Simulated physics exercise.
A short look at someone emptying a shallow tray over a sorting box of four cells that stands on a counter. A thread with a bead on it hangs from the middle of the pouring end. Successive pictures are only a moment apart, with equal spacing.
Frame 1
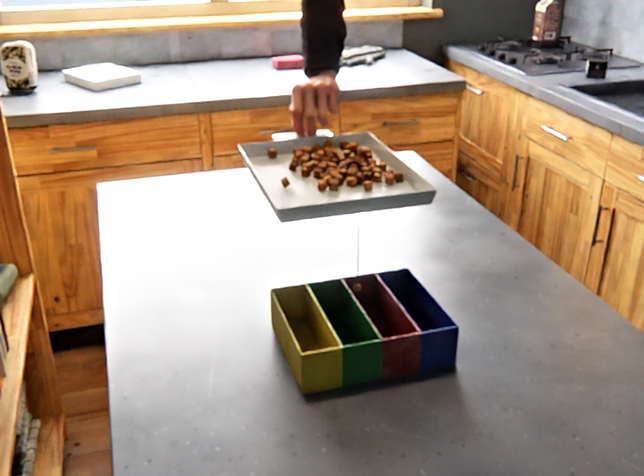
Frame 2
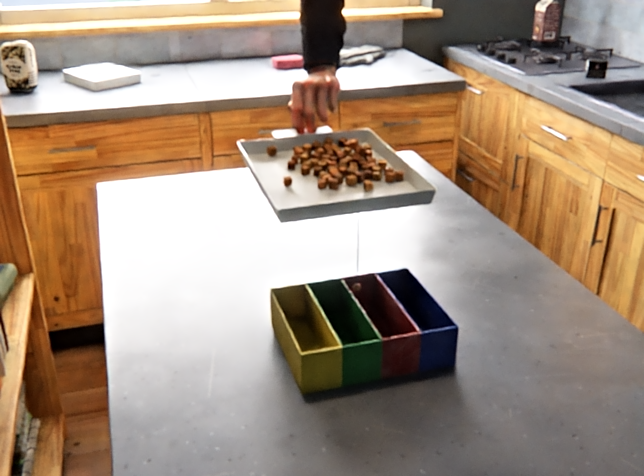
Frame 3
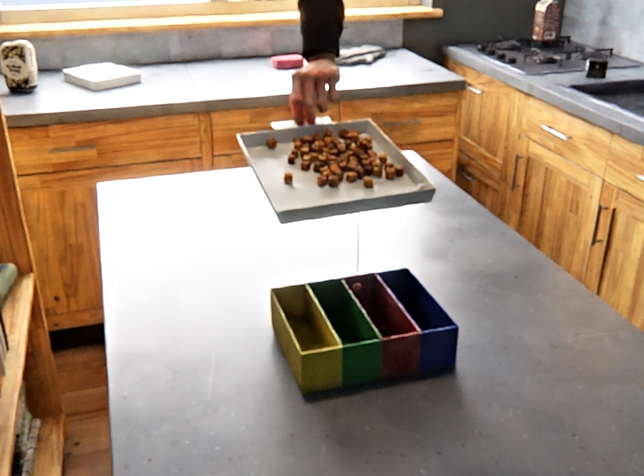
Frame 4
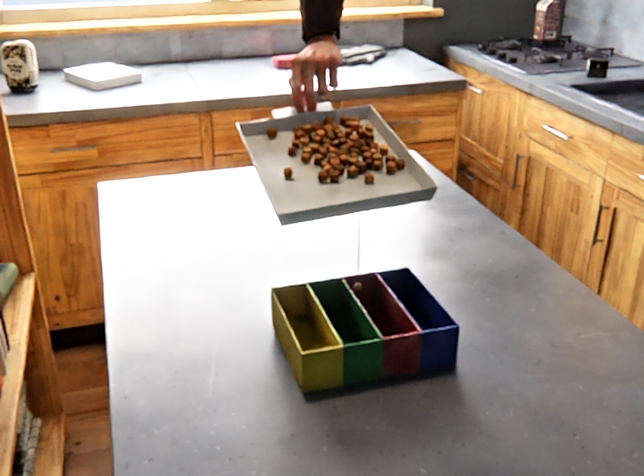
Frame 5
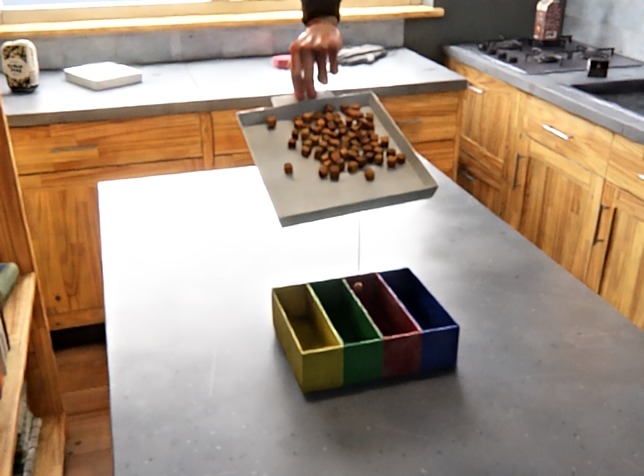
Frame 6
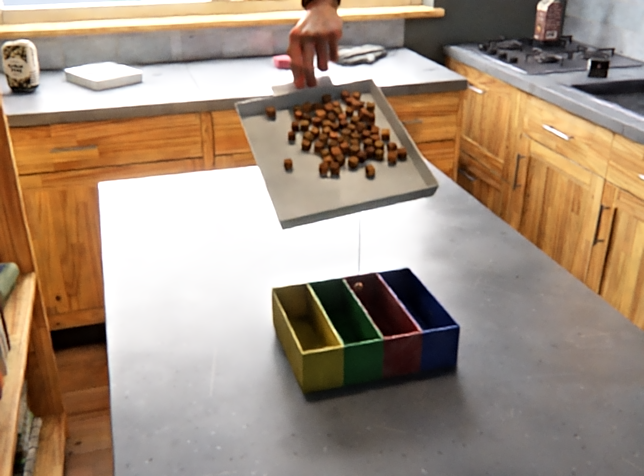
A hand gradually tilting a shallow tray of brown sugar cubes above a four-coloured sorting box on a grey kitchen counter.
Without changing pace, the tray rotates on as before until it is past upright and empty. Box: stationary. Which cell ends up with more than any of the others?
The yellow cell.
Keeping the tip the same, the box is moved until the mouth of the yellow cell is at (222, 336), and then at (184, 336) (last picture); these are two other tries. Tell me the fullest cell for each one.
Result 1: The red one. Result 2: The blue one.
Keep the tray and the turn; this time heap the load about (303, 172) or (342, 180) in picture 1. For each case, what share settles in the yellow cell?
It would be about 30 per cent for the first and about 30 per cent for the second.
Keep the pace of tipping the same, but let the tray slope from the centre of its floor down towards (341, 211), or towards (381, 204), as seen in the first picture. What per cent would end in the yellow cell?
Respectively close to 30 and 0 in a hundred.
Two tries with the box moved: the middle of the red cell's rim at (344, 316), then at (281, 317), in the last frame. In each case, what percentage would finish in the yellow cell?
Trial 1 about 10 %, trial 2 about 0 %.
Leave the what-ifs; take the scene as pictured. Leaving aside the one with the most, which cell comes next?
That green cell.
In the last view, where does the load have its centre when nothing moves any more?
About (320, 356).
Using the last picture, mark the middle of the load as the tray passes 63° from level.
Look close to (330, 197) in the last picture.
Shortly afterwards, tray tipped steeply; all but a few on the tray; only a few falling or outside the box.
Next, tray tipped past a quarter turn; the bulk on the tray; a little in the green cell; a little in the yellow cell; only a few in the red cell; a little falling or outside the box.
Some moments later, tray tipped past a quarter turn; near half in the yellow cell; near a third in the green cell; a little in the red cell; a little falling or outside the box.
In the end, tray tipped past a quarter turn; near half in the yellow cell; near a third in the green cell; a little in the red cell; none at all in the blue cell; a little outside the box.
